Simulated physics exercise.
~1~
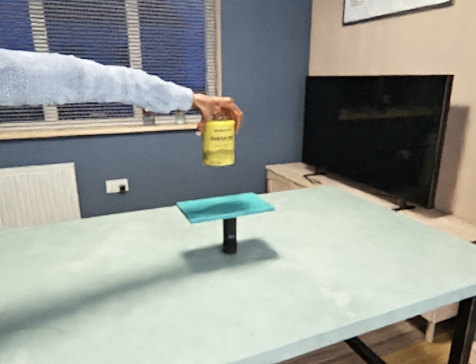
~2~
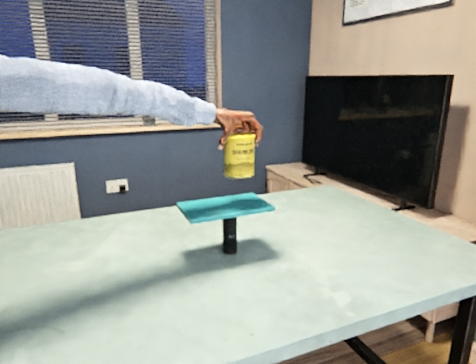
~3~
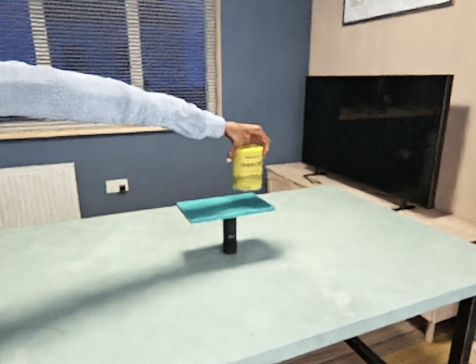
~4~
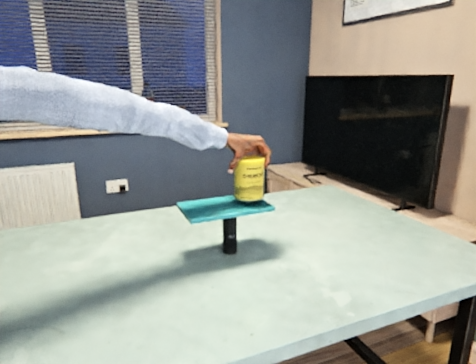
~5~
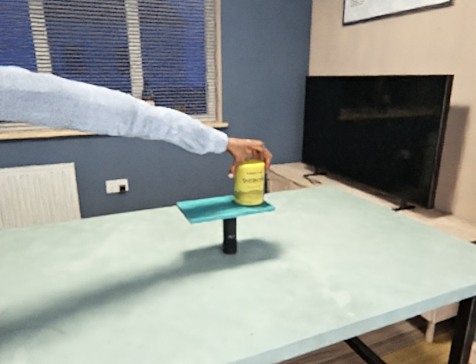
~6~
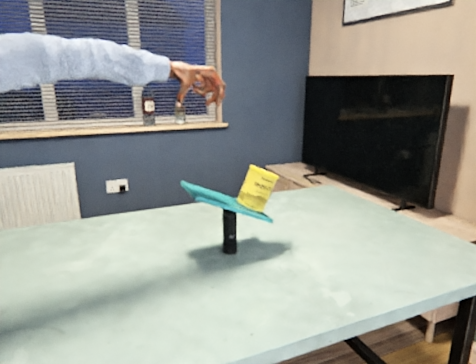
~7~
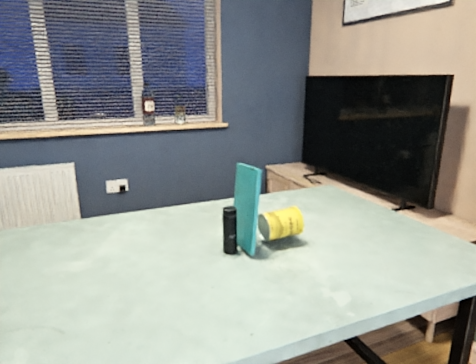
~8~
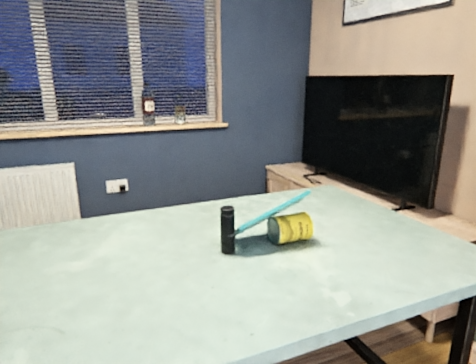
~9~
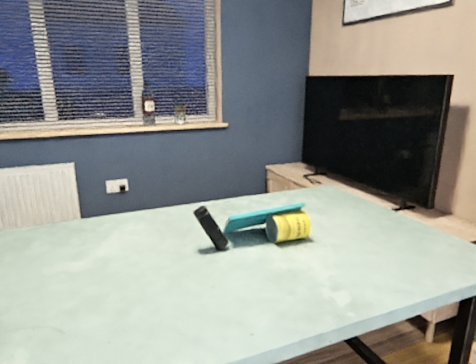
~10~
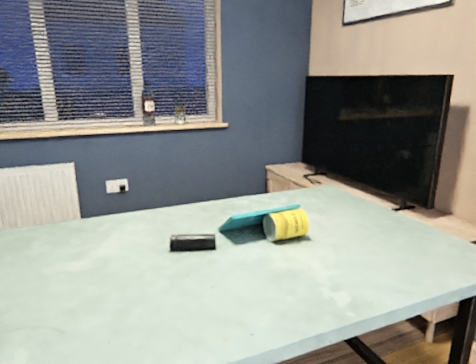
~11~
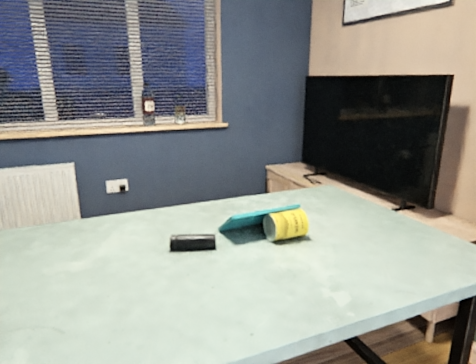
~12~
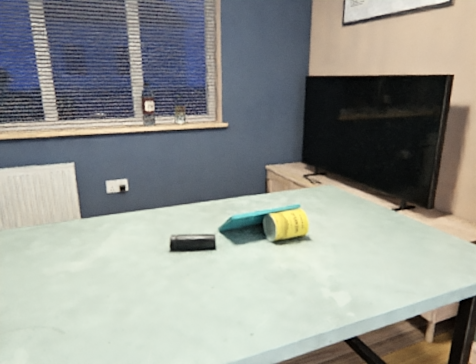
A hand lowers a yellow tin toward the right side of a turquoise board balanced on an upright black shaker, seen from a still viewpoint across a pale green table. Behind are a dark blue wall, a window with blinds and, to the right, a black television. The hand sets the tin down, lets go and draws back as the board tips to the right. The tin slides off and lands on its side, and the board swings upright, then drops against it. The shaker topples to the left, leaving all three lying fallen on the table.
